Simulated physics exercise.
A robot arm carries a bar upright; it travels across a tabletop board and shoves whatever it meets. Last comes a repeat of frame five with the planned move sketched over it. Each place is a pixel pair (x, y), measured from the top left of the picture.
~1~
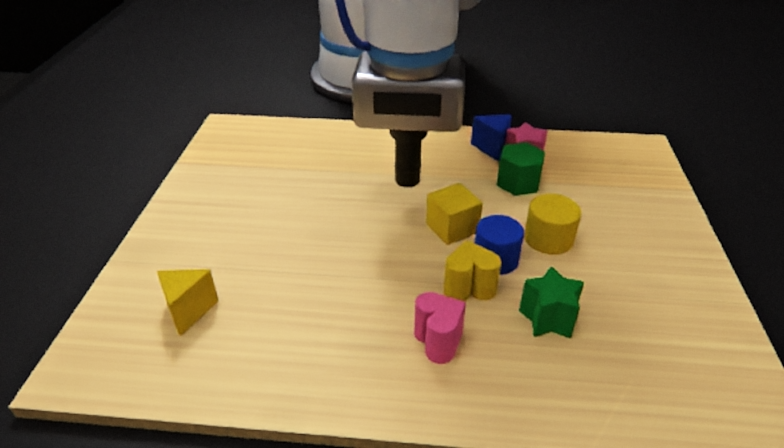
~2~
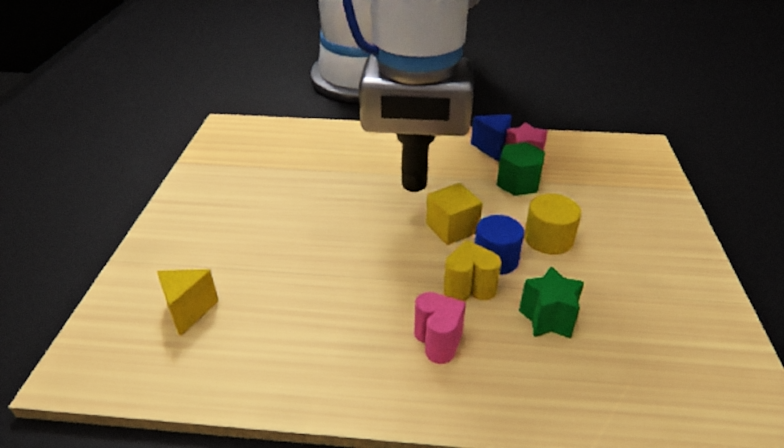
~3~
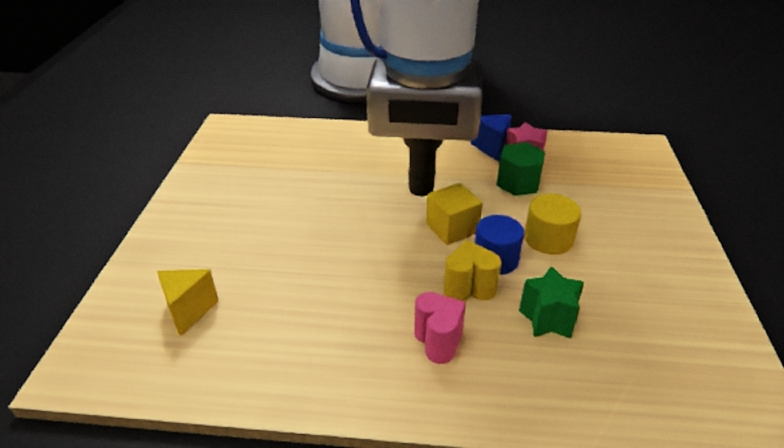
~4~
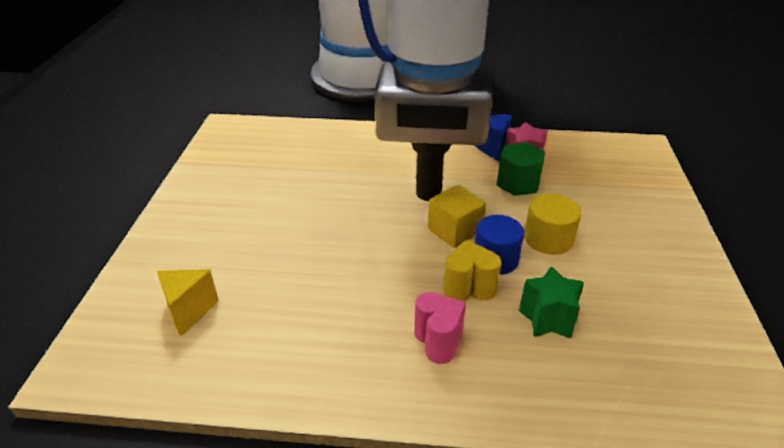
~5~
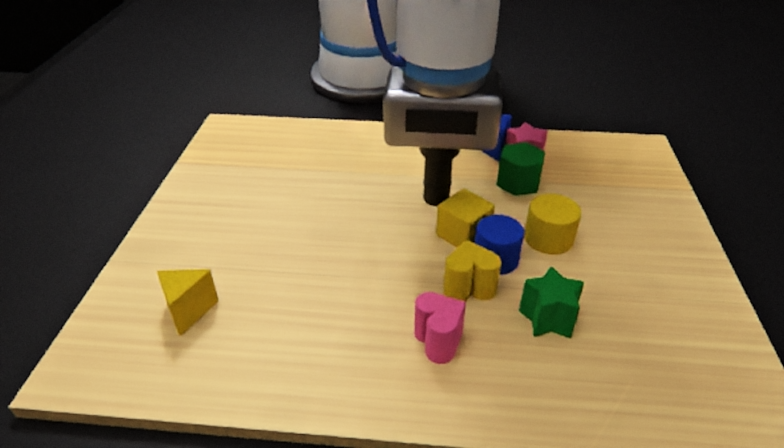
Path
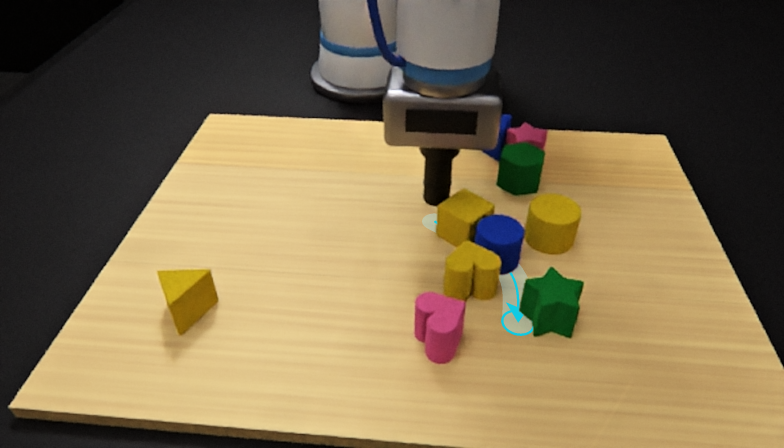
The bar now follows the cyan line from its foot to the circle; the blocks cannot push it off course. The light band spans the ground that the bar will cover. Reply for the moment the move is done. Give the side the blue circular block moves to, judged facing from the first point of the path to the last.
Taking start-to-end as forward, the block's sideways shift goes to the left.
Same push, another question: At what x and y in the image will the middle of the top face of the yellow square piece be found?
Roughly at (562, 255).
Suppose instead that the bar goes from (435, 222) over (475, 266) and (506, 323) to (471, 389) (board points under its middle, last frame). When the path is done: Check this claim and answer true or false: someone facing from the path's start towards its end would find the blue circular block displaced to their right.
My answer: False.
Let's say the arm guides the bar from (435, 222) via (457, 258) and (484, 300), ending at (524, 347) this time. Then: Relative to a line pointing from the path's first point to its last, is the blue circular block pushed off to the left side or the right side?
It's set to shift left.
The line goes from (435, 222) over (478, 245) and (513, 278) to (518, 322).
The first path, step by step. One third of the way, bar (481, 223); yellow square piece (515, 227); blue circular block (552, 253); green star-shaped block (561, 291), turned 15° clockwise.
Two thirds of the way, bar (518, 256); yellow square piece (558, 252), turned 30° anticlockwise; blue circular block (609, 273); green star-shaped block (574, 298), turned 70° clockwise.
At the end, bar (523, 300); yellow square piece (562, 255), turned 40° anticlockwise; yellow heart block unmoved; blue circular block (616, 274); green star-shaped block (574, 298), turned 70° clockwise.
